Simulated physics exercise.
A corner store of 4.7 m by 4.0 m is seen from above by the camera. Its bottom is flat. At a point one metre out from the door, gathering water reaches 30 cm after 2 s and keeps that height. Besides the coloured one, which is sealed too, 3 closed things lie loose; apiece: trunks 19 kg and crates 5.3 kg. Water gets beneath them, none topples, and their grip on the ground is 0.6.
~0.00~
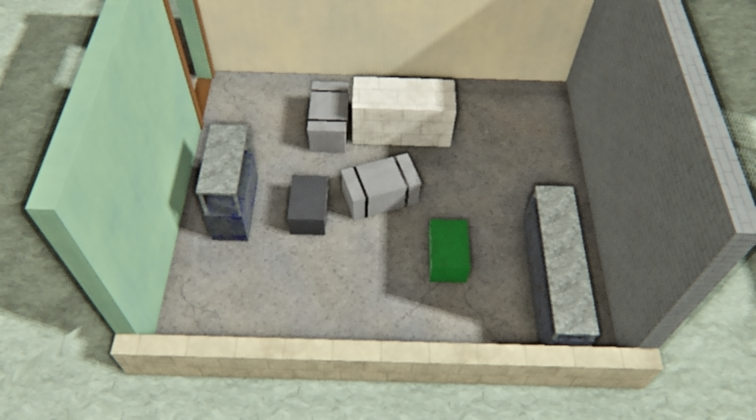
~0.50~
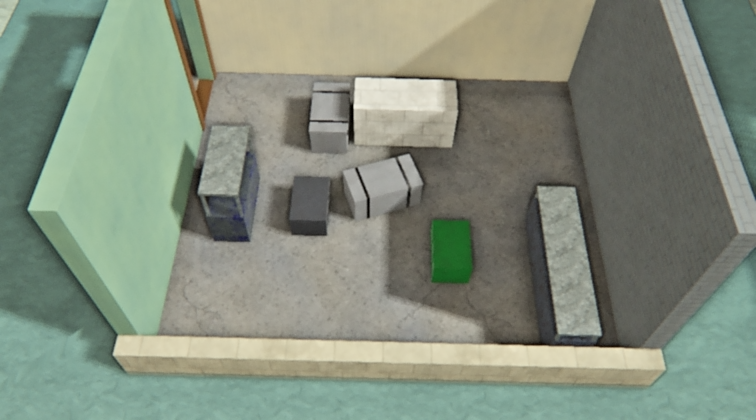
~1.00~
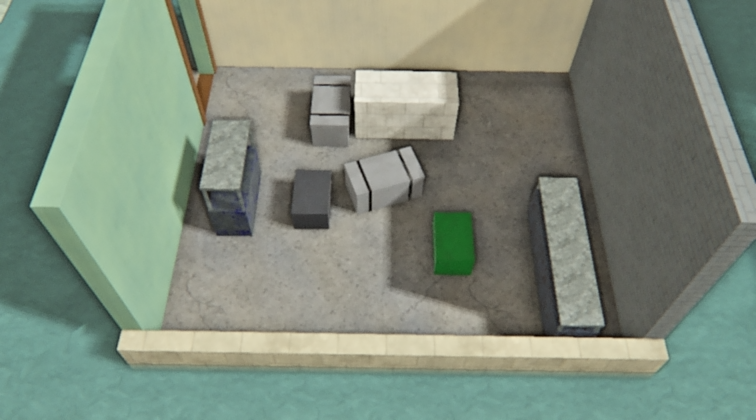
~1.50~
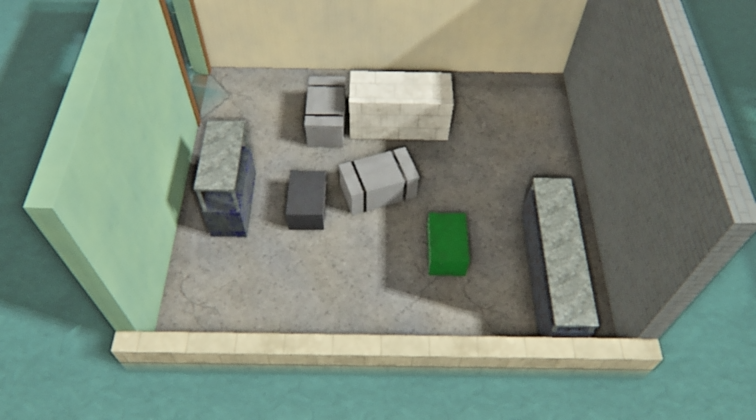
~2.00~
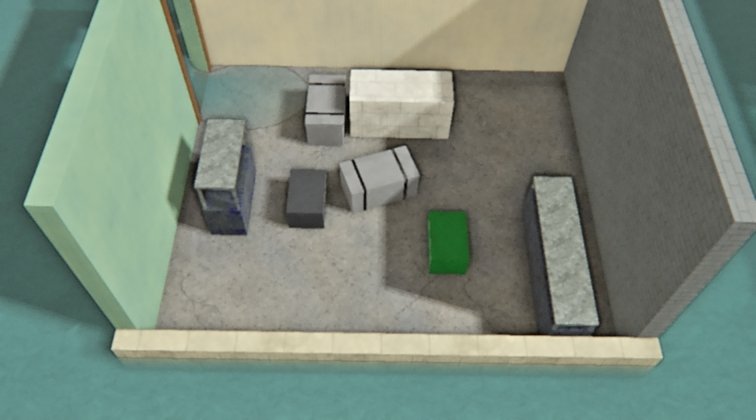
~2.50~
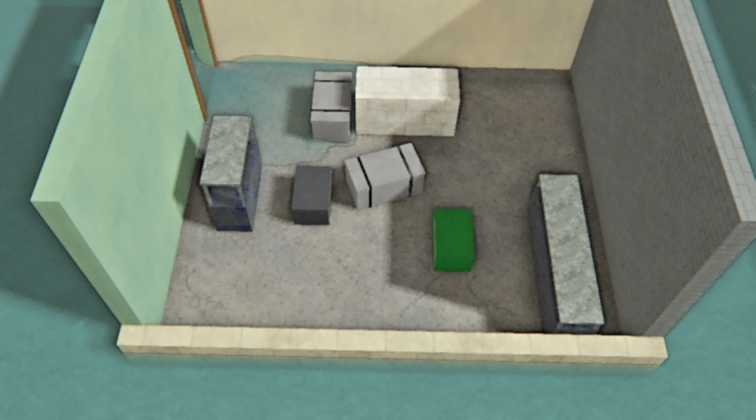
The clip shows a walled room from above, holding a green crate, grey and dark boxes and pale blocks; water surrounds it outside, then enters at the back left corner and spreads across the floor while the objects stay put.
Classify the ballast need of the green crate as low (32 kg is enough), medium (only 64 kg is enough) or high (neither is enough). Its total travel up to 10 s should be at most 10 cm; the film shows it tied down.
Low.
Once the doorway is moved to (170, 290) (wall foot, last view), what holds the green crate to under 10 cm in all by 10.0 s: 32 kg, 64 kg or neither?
If so, then only the second option works.
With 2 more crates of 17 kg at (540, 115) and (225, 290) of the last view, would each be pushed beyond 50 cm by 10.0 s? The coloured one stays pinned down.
Results: Threshold exceeded; threshold not reached.
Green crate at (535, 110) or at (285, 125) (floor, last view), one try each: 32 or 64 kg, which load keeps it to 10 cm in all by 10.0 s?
Result, try 1: Heavy passes, light fails; try 2: Heavy passes, light fails.
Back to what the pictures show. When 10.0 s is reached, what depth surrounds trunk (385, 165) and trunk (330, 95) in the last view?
First about 10 cm, second about 8 cm.
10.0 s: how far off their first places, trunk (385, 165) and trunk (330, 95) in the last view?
Shifts: 100 cm / 150 cm.
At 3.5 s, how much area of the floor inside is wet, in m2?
About 6.5 m2.
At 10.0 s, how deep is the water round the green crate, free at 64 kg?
Around 9 cm.
After 3.5 s the green crate would be 0 cm from its start with 32 kg and 0 cm from its start with 64 kg; 0 cm of water round it then.
After 4.5 s the green crate would be 0 cm from its start with 32 kg and 0 cm from its start with 64 kg; 0 cm of water round it then.
After 7.0 s the green crate would be 1 cm from its start with 32 kg and 0 cm from its start with 64 kg; 4 cm of water round it then.
After 10.0 s the green crate would be 1 cm from its start with 32 kg and 0 cm from its start with 64 kg; 9 cm of water round it then.
